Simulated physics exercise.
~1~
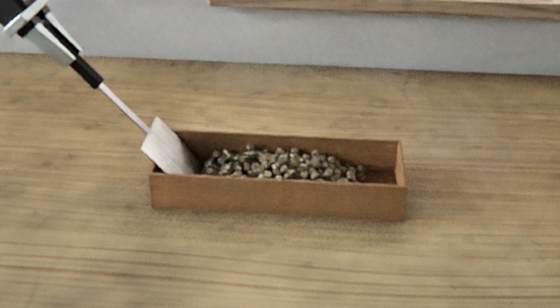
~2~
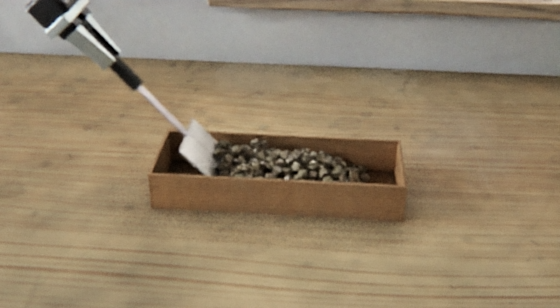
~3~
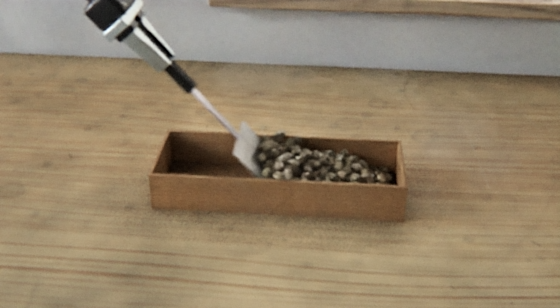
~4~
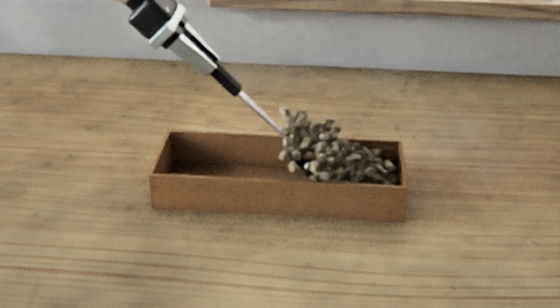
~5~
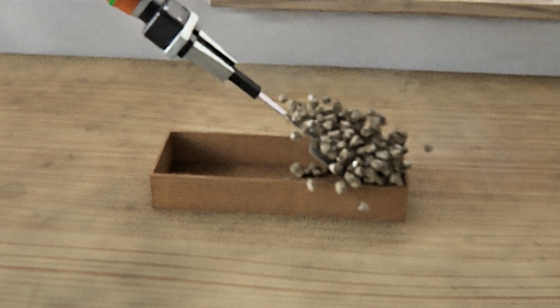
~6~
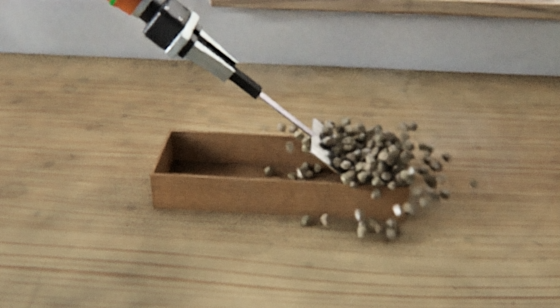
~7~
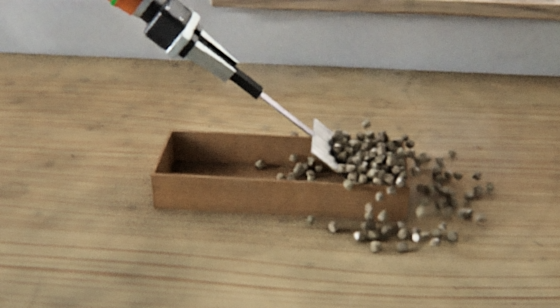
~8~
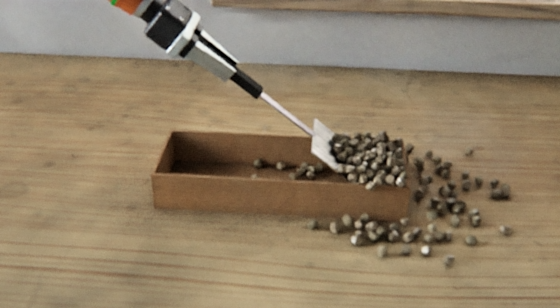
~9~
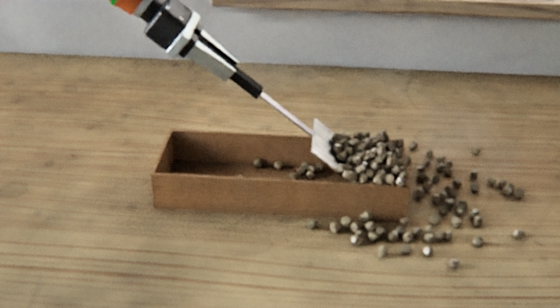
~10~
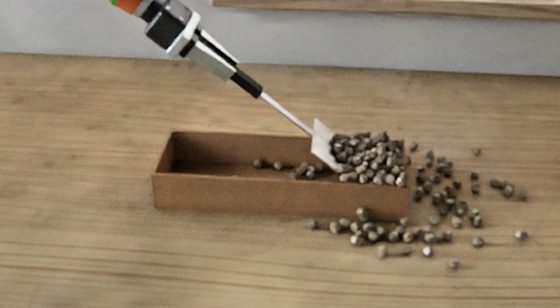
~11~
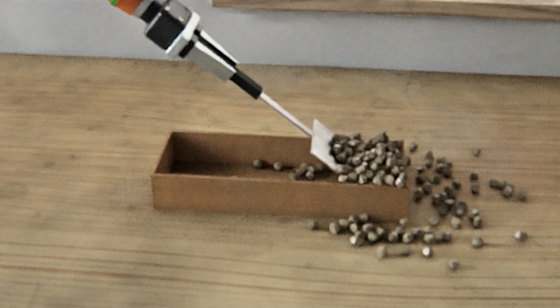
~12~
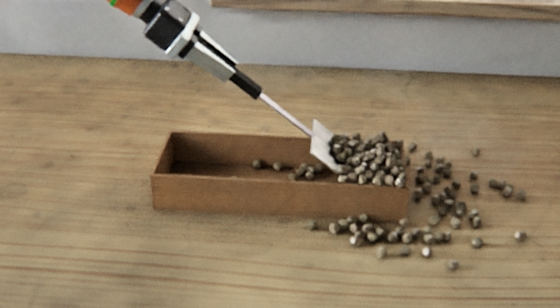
Robotic arm with a flat blade pushing small pebbles rightward along a wooden tray, spilling some onto the table, then holding still.
